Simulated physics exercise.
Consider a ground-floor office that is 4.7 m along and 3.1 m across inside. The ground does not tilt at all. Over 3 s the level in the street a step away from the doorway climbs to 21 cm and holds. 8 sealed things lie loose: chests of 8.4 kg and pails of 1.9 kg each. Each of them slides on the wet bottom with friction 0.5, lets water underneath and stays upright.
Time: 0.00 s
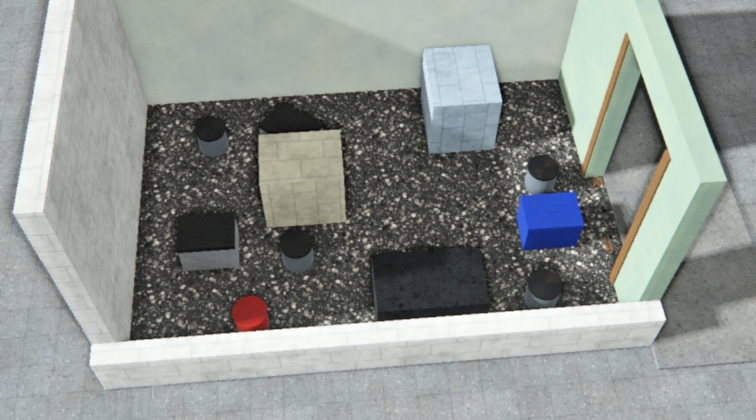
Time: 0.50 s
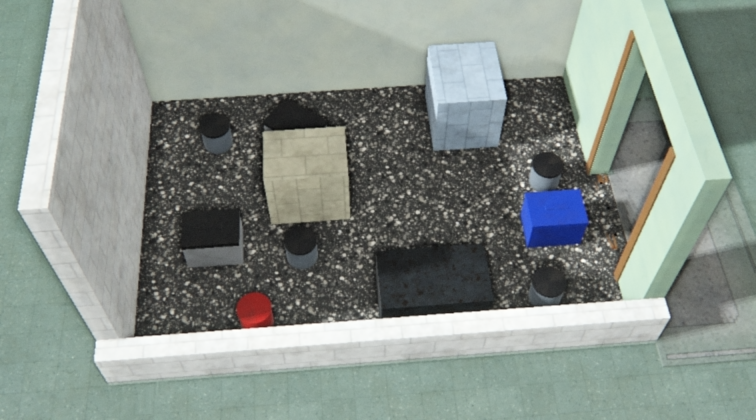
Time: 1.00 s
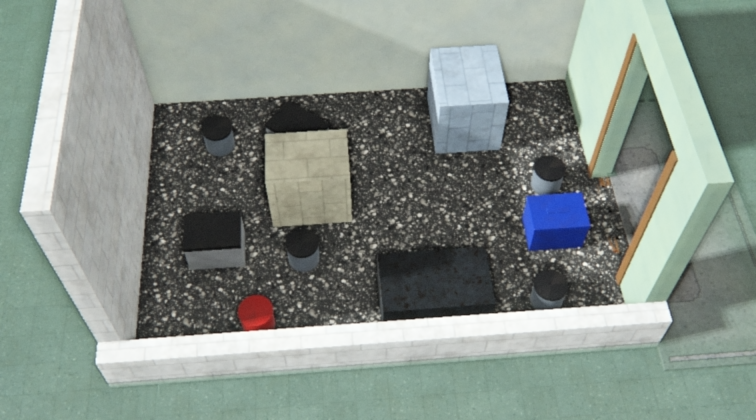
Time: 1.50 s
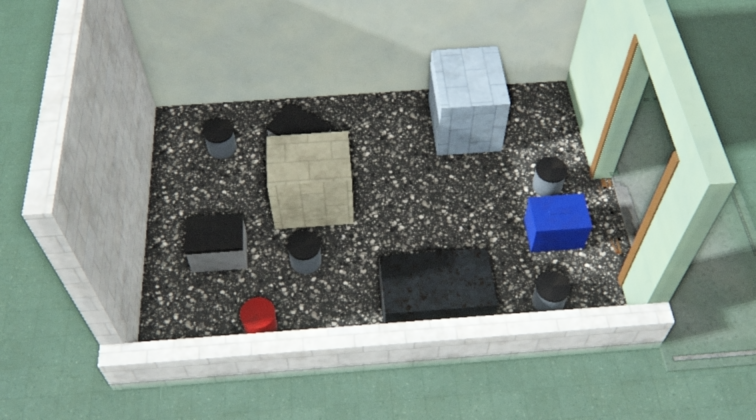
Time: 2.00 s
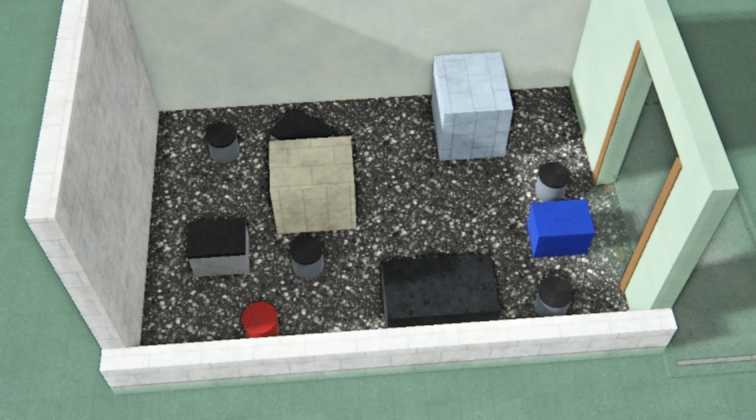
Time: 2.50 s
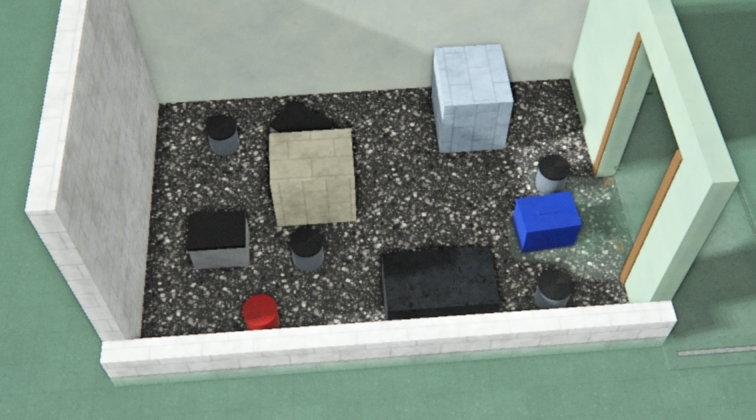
Open-topped room with speckled floor standing as greenish water spreads outside, then enters the doorway, the blue box shifting slightly left.
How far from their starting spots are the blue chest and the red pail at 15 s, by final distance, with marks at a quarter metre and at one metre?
Blue chest: Over a metre; red pail: Over a metre.
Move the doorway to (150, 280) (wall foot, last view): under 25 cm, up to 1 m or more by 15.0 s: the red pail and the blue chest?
Red pail: Goes a long way; blue chest: Remains in position.
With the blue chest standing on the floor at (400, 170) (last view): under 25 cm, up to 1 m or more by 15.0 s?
Result: It drifts a great deal.
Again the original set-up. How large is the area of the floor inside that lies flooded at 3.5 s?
At that time the wet patch spans about 4.0 m2.
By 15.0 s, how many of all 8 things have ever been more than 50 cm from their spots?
Total: 8.
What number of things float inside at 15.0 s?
The number is 8.
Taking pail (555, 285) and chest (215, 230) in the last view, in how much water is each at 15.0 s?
Some 12 cm at the first, some 17 cm at the second.
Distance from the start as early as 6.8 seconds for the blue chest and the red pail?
I'd guess about 350 cm and 100 cm by that point.
After 3.5 s the blue chest is near (472, 220), 0.9 m from its start, aground; the red pail is near (260, 310), 0.0 m from its start, aground; 0 afloat.
After 6.8 s the blue chest is near (197, 307), 3.6 m from its start, afloat; the red pail is near (151, 313), 1.0 m from its start, afloat; 5 afloat.
After 11.0 s the blue chest is near (202, 224), 3.5 m from its start, afloat; the red pail is near (153, 245), 1.2 m from its start, afloat; 8 afloat.
After 15.0 s the blue chest is near (196, 222), 3.5 m from its start, afloat; the red pail is near (211, 177), 1.5 m from its start, afloat; 8 afloat.
